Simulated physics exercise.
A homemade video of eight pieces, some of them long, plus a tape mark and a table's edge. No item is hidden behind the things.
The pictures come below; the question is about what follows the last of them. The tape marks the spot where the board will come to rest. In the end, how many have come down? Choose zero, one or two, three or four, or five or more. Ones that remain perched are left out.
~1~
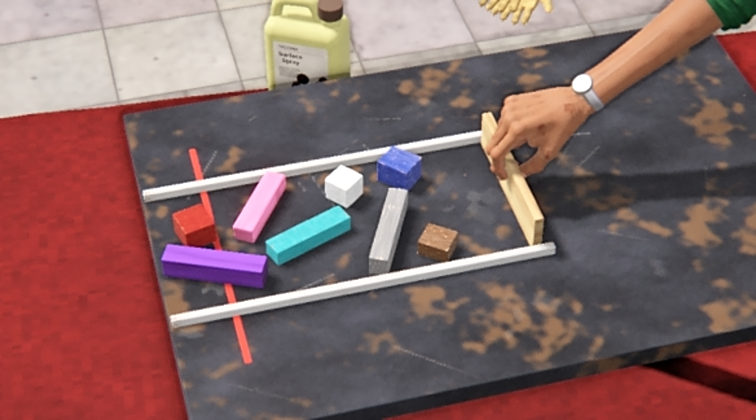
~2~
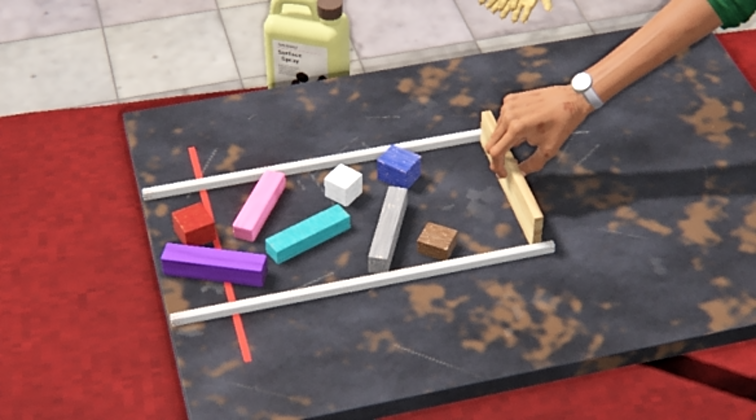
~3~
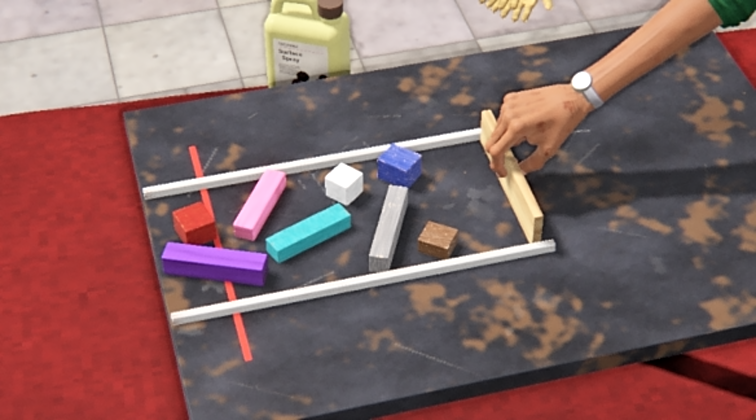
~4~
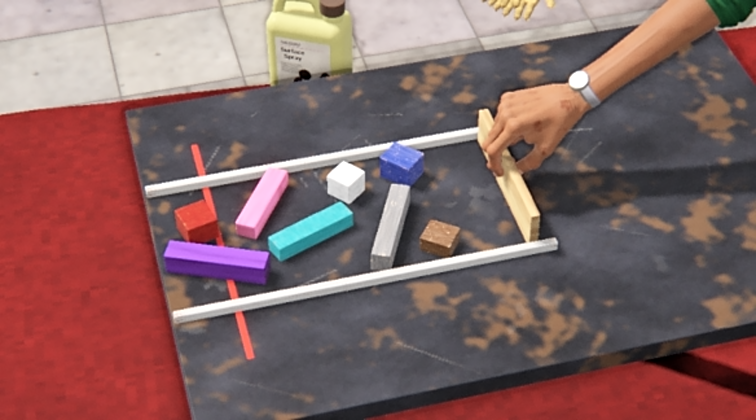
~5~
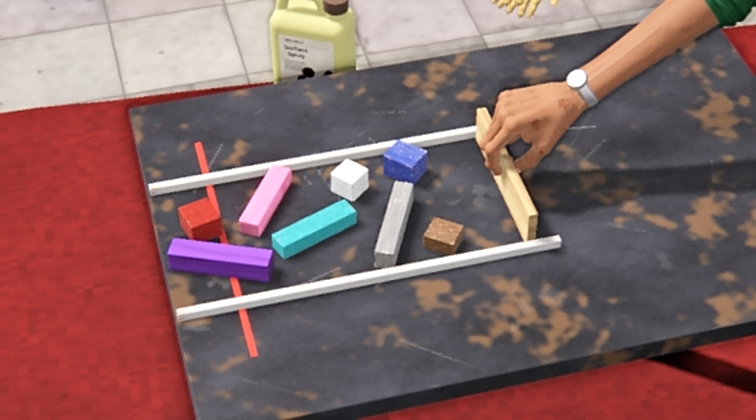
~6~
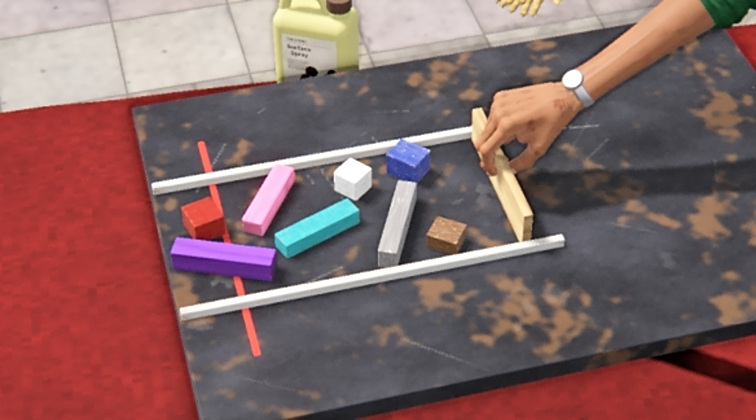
By the end, three or four have come down.
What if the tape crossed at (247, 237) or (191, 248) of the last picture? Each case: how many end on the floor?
You'd count 2 the first time and 6 the second.
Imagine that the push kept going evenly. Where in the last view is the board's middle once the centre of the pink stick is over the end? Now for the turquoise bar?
The pink stick puts it at (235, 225), the turquoise bar at (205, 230).
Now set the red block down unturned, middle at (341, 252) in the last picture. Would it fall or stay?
In the end it falls away.
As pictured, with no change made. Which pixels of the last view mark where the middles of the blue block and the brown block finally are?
Listed as asked: First (200, 189), and then (218, 286).
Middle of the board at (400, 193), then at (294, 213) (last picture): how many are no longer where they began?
Respectively 4 and 8.
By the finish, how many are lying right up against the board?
It's touching 3 at the end.
Soon after, none off yet; red block at rest near (204, 221); purple stick at rest near (224, 259); pink stick at rest near (269, 199).
Then, none off yet; red block at rest near (204, 221); purple stick at rest near (224, 260); pink stick moving near (259, 200).
Further on, none off yet; red block moved about its own width near (173, 228); purple stick moved a little near (174, 266); pink stick moved about its own width near (195, 212).
At rest, the number that fall off is three or four; fallen, pink stick, purple stick and red block.
